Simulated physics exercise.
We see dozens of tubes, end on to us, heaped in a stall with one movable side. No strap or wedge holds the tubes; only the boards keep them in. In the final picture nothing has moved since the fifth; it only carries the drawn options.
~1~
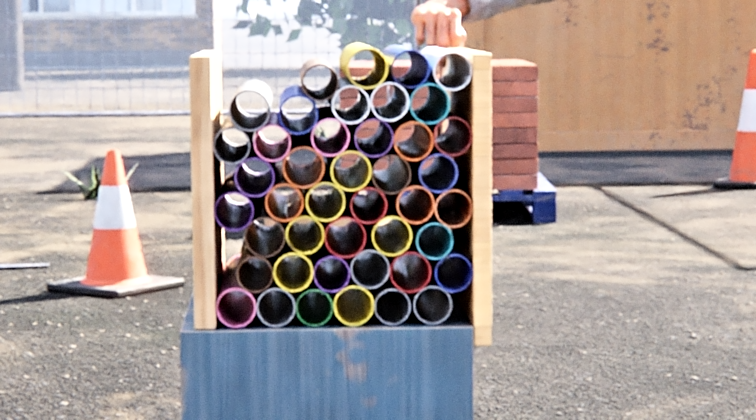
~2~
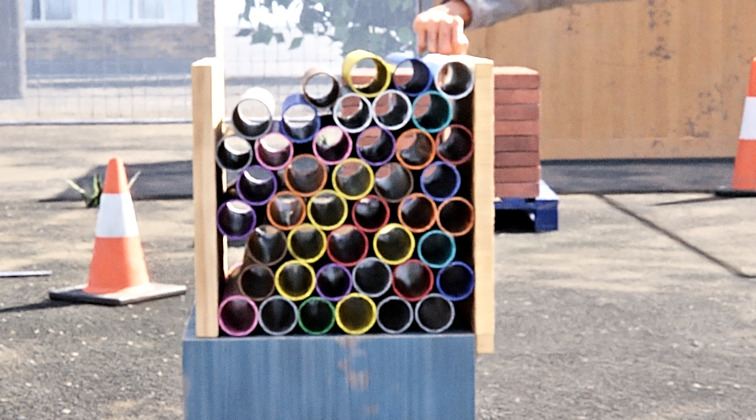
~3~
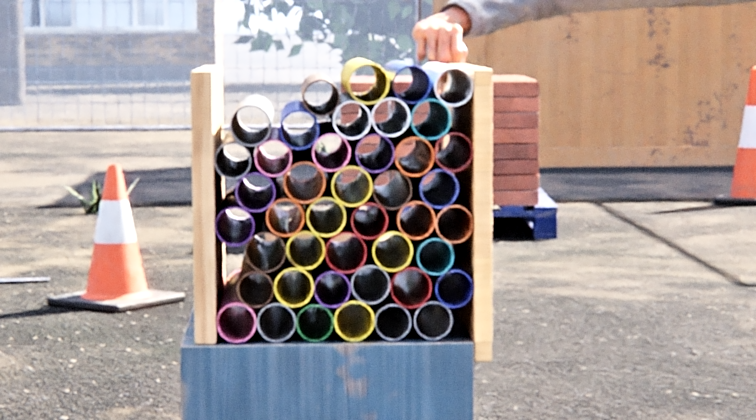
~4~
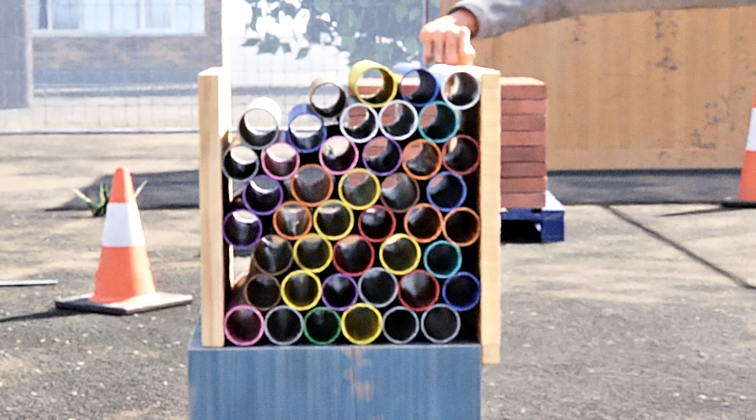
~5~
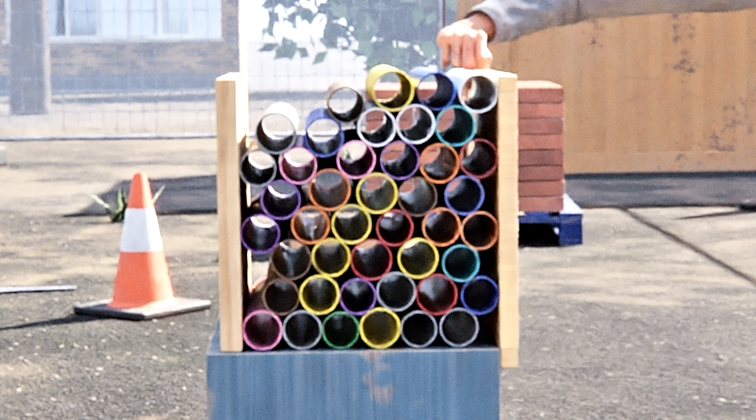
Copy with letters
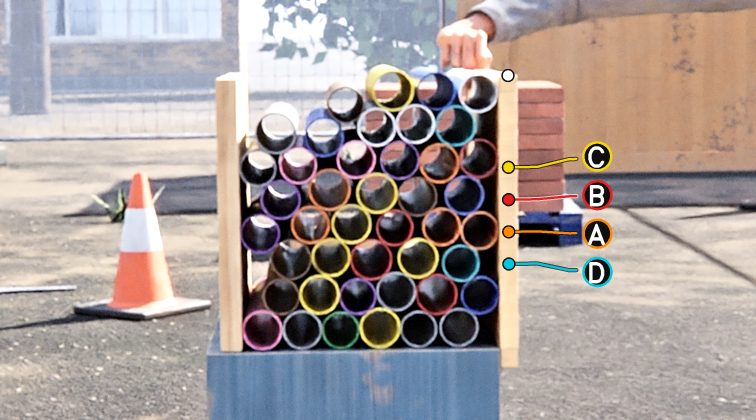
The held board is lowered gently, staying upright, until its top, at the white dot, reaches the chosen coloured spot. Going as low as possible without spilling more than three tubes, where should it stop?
At most to C.
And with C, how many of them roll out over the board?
With C, one.
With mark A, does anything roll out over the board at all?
At A: Yes.
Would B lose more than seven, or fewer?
Fewer than seven.
On the marked copy, A at (509, 232); B at (509, 200); C at (509, 168); D at (509, 264); the white dot at (508, 75).
Taking C. A third of the way, top of the board (499, 123).
Two thirds of the way, top of the board (499, 167).
When it is over, top of the board (499, 167), one out over the board.
As for the rest, A four out over the board; B four out over the board; D more than three out over the board.
